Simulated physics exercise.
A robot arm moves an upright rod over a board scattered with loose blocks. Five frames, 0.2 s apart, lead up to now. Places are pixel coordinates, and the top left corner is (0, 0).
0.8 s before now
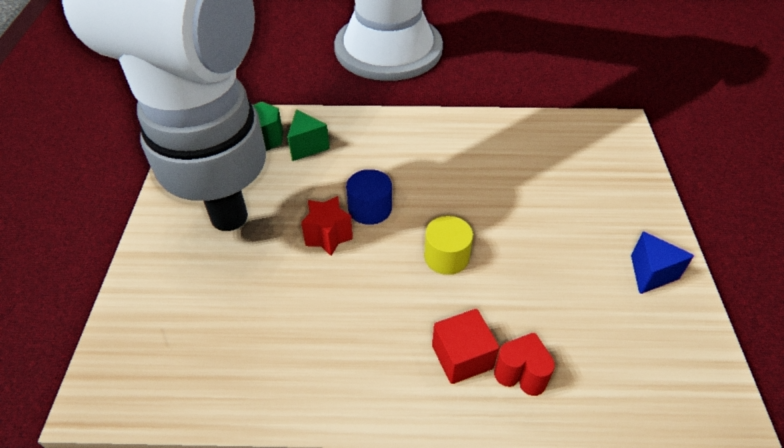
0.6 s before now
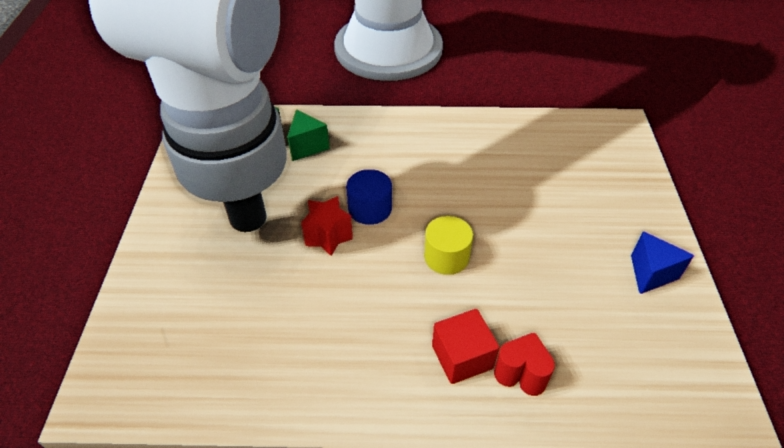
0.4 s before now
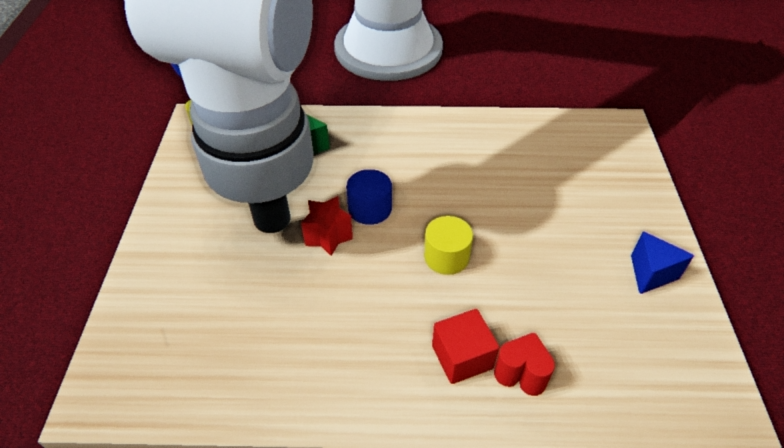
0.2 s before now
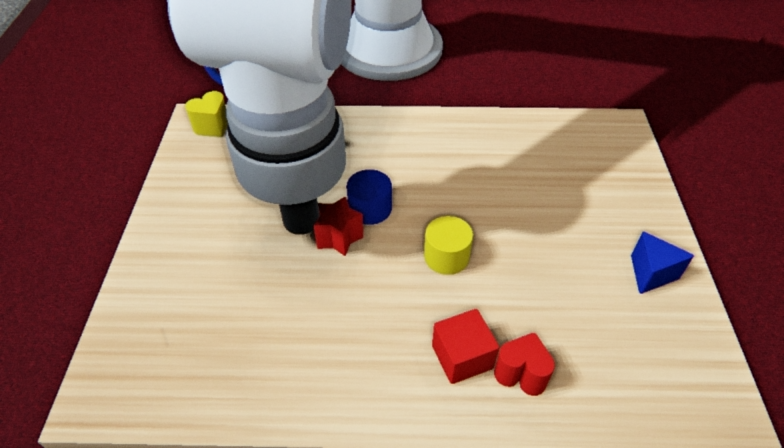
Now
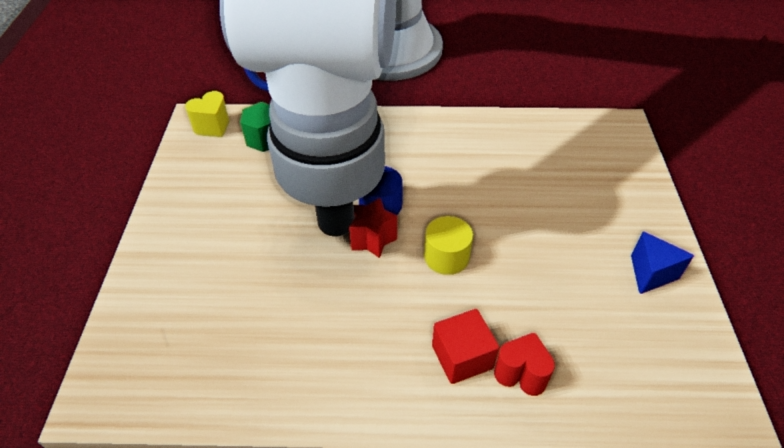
On a pale wooden board scattered with colored blocks, a robot arm holding a dark upright rod moves rightward through open space toward a red star-shaped block. The rod then meets the star and pushes it to the right, and the blue cylinder beside it shifts slightly too.
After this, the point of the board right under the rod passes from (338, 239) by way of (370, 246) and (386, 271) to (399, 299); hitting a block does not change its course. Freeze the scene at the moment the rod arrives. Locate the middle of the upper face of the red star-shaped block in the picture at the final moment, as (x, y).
It ends at (413, 226).
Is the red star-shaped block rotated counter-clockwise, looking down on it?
Short answer: Yes.
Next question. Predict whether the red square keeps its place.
It holds its position.
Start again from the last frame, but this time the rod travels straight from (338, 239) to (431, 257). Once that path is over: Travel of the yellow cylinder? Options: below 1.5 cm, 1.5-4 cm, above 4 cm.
The yellow cylinder ends up quite far away, over 4 cm.
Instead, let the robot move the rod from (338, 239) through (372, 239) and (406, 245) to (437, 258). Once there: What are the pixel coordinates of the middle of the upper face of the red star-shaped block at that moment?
My best guess is (476, 231).
The first path, step by step. One third of the way, rod (369, 231); red star-shaped block (405, 219).
Two thirds of the way, rod (386, 257); red star-shaped block (413, 226), turned 40° anticlockwise; yellow cylinder (459, 233).
At the end, rod (399, 285); red star-shaped block (413, 226), turned 40° anticlockwise; blue cylinder unmoved; yellow cylinder (459, 233); red square unmoved.
